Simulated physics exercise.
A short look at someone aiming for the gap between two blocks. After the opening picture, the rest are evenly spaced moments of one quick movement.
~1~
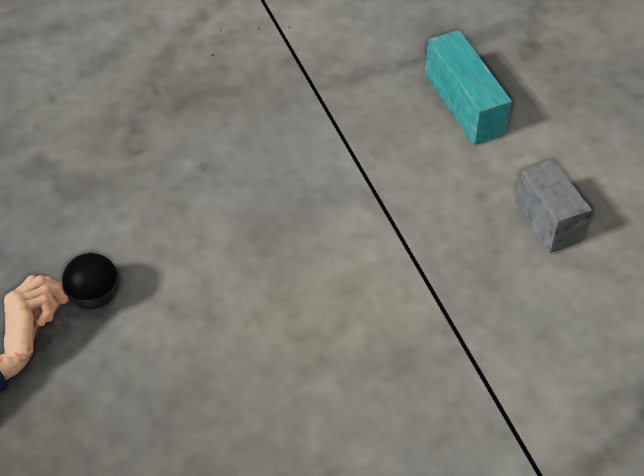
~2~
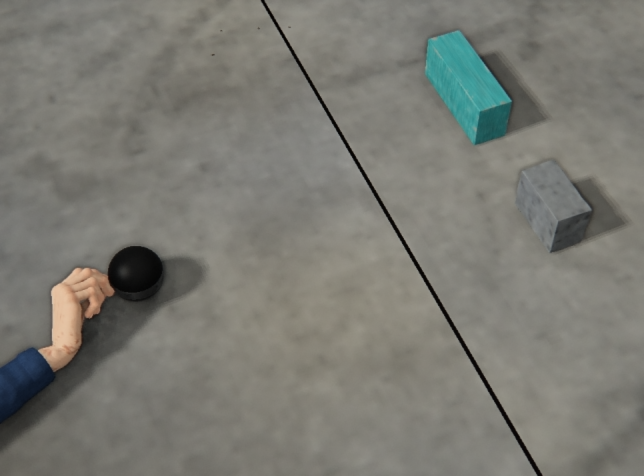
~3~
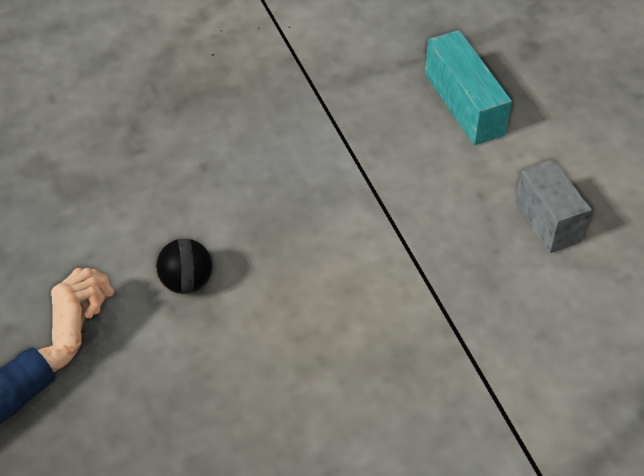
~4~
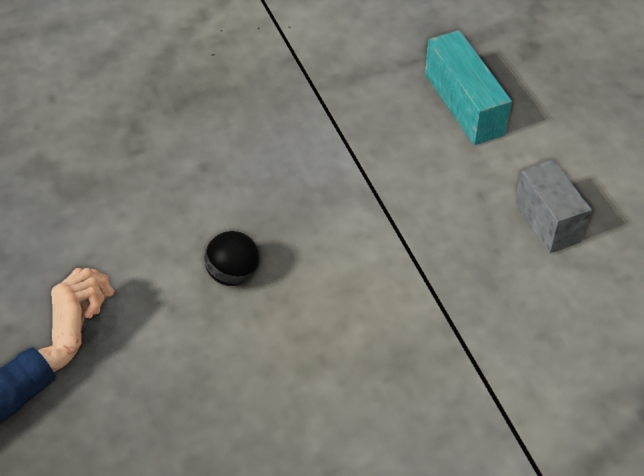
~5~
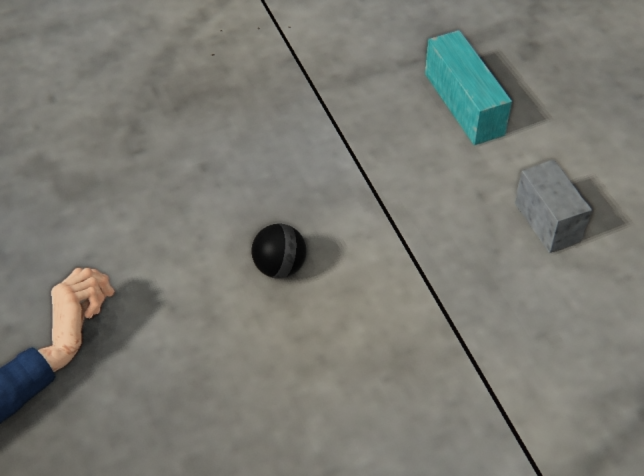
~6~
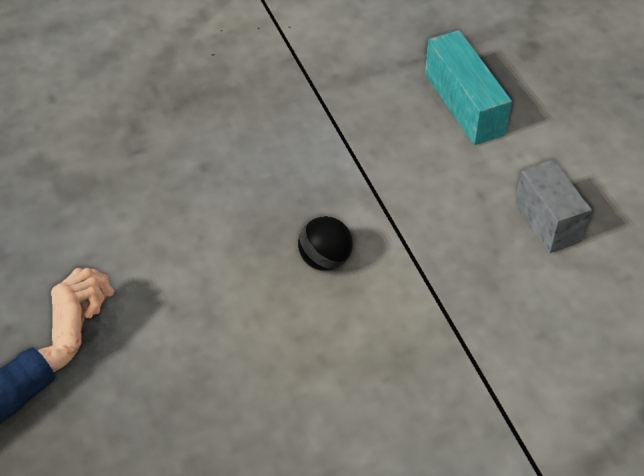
To begin with, a hand at the lower left touches a black ball on a grey floor, with a turquoise block and a grey brick beyond a black line. The hand pushes the ball rightward and stays behind as it rolls, rising slightly, to just left of the line.
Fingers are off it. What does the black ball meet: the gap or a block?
The black ball is stopped.
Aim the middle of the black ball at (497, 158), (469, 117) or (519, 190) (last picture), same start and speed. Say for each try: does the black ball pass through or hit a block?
In that order, it makes the gap; bounces off; is stopped.
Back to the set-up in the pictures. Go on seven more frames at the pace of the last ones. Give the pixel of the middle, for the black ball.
At about (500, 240).
Then, 0.50 s past the last view, black ball coming back near (498, 244).
Finally, the black ball bounces off.
